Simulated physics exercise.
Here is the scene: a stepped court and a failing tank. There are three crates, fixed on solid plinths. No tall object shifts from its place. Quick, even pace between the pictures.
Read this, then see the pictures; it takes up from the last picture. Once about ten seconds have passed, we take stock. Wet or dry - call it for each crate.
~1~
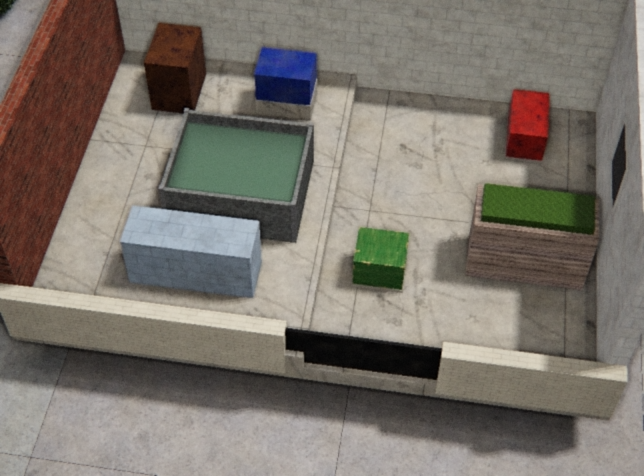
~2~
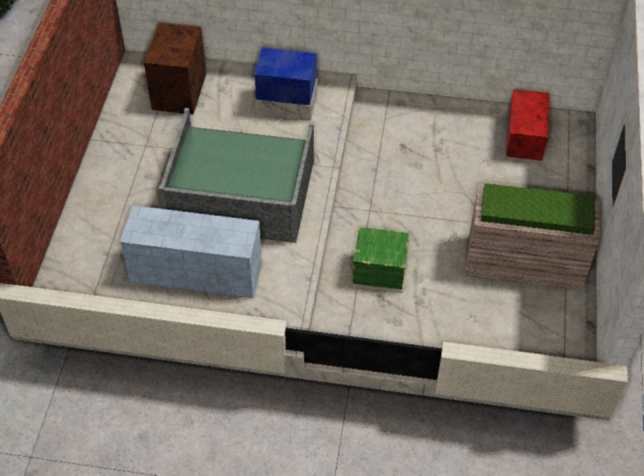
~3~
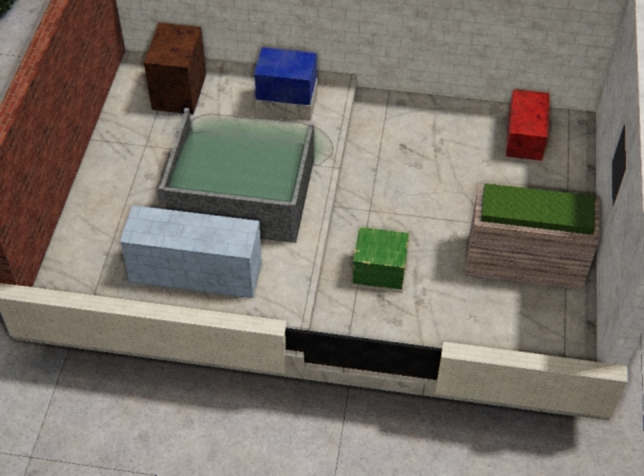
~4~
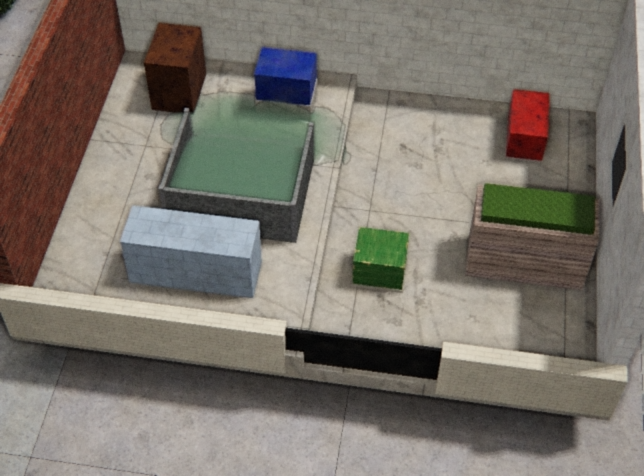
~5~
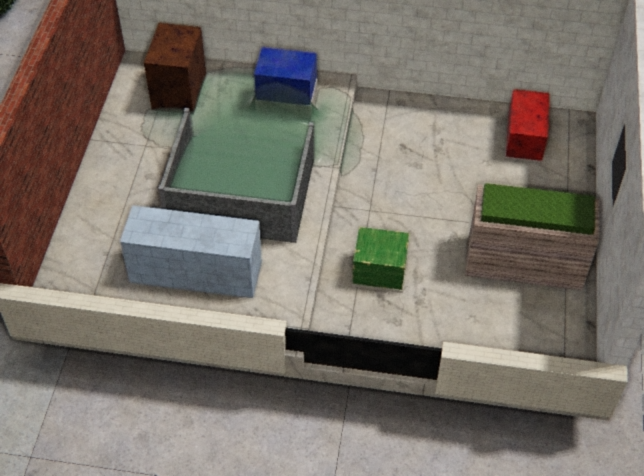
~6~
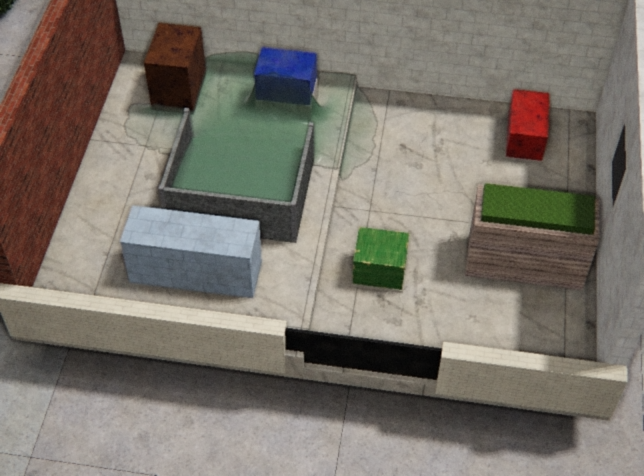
Calls: Blue crate - wet; red crate - wet; green crate - wet.
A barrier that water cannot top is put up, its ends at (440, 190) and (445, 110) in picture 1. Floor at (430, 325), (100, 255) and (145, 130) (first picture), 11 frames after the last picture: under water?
The first point comes out unwetted, the next unwetted, the last inundated.
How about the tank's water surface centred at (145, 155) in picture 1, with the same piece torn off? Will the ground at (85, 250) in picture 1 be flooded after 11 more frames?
By then that patch is left unwetted.
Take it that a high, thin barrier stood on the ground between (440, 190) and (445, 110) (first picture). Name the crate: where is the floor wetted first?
Answer: The one in blue.
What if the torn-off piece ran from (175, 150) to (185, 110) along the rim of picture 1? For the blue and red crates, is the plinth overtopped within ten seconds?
My take: The blue crate stays clear, while the red crate gets flooded.
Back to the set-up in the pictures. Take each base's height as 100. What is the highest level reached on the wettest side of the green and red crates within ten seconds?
Roughly 180 and 490 per cent respectively.
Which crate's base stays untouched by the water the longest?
That would be the green crate.
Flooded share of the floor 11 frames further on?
Around 40 percent.
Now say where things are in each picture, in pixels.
In the first frame, the open tank at (239, 160) is whole and still.
In the second frame, the front is at a hidden place, out from the gap on the open tank's far side.
In the third frame, the front is at a hidden place, out from the gap on the open tank's far side.
In the fourth frame, water pours out on the open tank's far side and has run to (176, 115).
In the fifth frame, the front is at (207, 76), out from the gap on the open tank's far side.
In the sixth frame, water pours out on the open tank's far side and has run to (356, 77).
A moment on, water covers 25 % of the floor; the blue crate water round its plinth, the red crate not reached, the green crate not reached.
Next, water covers 40 % of the floor; the blue crate water round its plinth, the red crate water round its plinth, the green crate not reached.
Then, water covers 60 % of the floor; the blue crate water round its plinth, the red crate water round its plinth, the green crate water round its plinth.
Later, water covers 85 % of the floor; the blue crate water round its plinth, the red crate water round its plinth, the green crate water round its plinth.
In the end, water covers 95 % of the floor; the blue crate was topped, the red crate was topped, the green crate was topped.
